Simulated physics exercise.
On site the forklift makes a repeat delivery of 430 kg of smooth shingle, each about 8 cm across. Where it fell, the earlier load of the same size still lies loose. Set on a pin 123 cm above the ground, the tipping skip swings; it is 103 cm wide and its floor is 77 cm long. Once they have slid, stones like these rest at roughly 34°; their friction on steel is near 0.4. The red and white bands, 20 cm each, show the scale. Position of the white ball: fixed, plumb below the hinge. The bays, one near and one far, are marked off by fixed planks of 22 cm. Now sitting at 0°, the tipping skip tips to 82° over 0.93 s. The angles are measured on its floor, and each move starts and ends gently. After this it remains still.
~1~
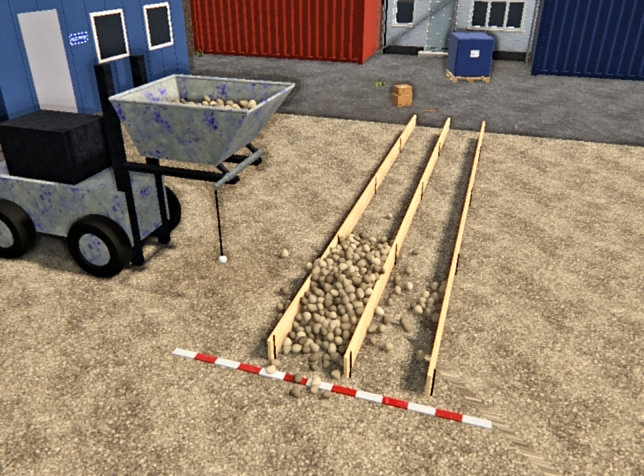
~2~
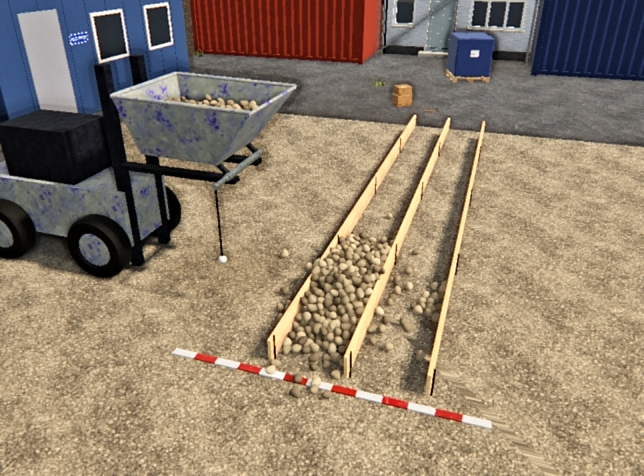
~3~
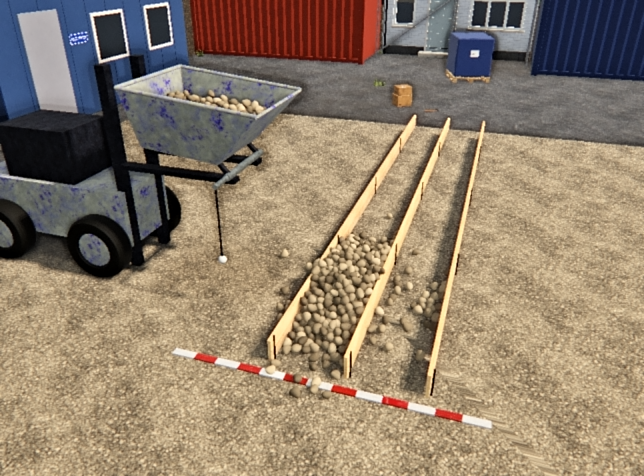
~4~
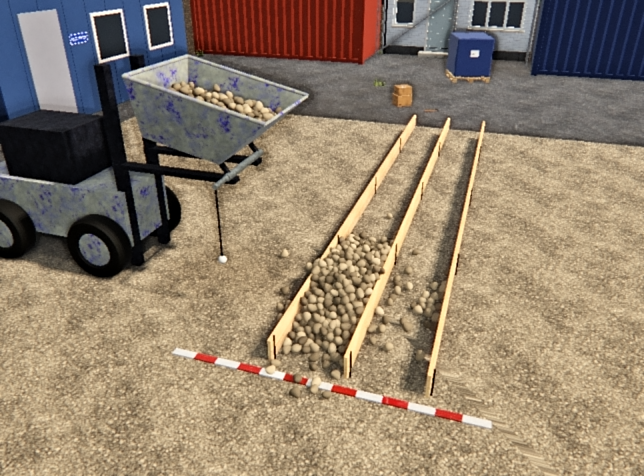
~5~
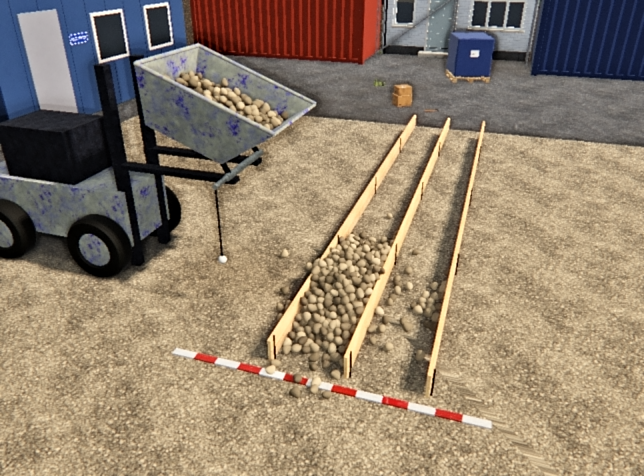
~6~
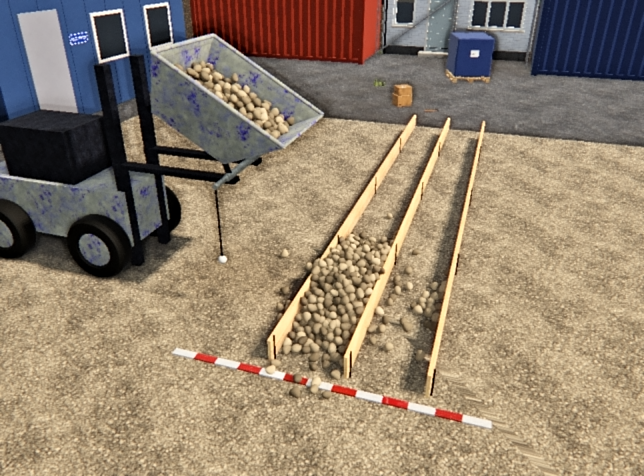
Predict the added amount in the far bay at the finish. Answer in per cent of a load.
Some 73 per cent is added.
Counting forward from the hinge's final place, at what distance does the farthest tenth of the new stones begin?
It's roughly 190 cm ahead of it.
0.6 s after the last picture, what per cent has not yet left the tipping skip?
Around 75 per cent of the load is still inside.
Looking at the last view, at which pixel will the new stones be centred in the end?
Around (403, 290) in the last picture.
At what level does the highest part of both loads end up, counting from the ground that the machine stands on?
About 40 cm above it.
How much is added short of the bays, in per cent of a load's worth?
Around 0 per cent of a load, I'd say.
Then, 0.3 s after the last picture the floor is at 69°; in per cent of one load, 100 in the tipping skip, 1 short of the bays, 93 in the near bay, 6 in the far bay; the foremost stones are at (439, 304).
Then, 0.6 s after the last picture the floor is at 82°; in per cent of one load, 74 in the tipping skip, 1 short of the bays, 119 in the near bay, 6 in the far bay; the foremost stones are at (439, 304).
Then, 1.0 s after the last picture the floor is at 82°; in per cent of one load, 11 in the tipping skip, 1 short of the bays, 135 in the near bay, 52 in the far bay; the foremost stones are at (441, 297).
Then, 3.7 s after the last picture the floor is at 82°; in per cent of one load, 0 in the tipping skip, 2 short of the bays, 117 in the near bay, 79 in the far bay, 2 past the last board; the foremost stones are at (535, 312). Net gain in the far bay, 73.
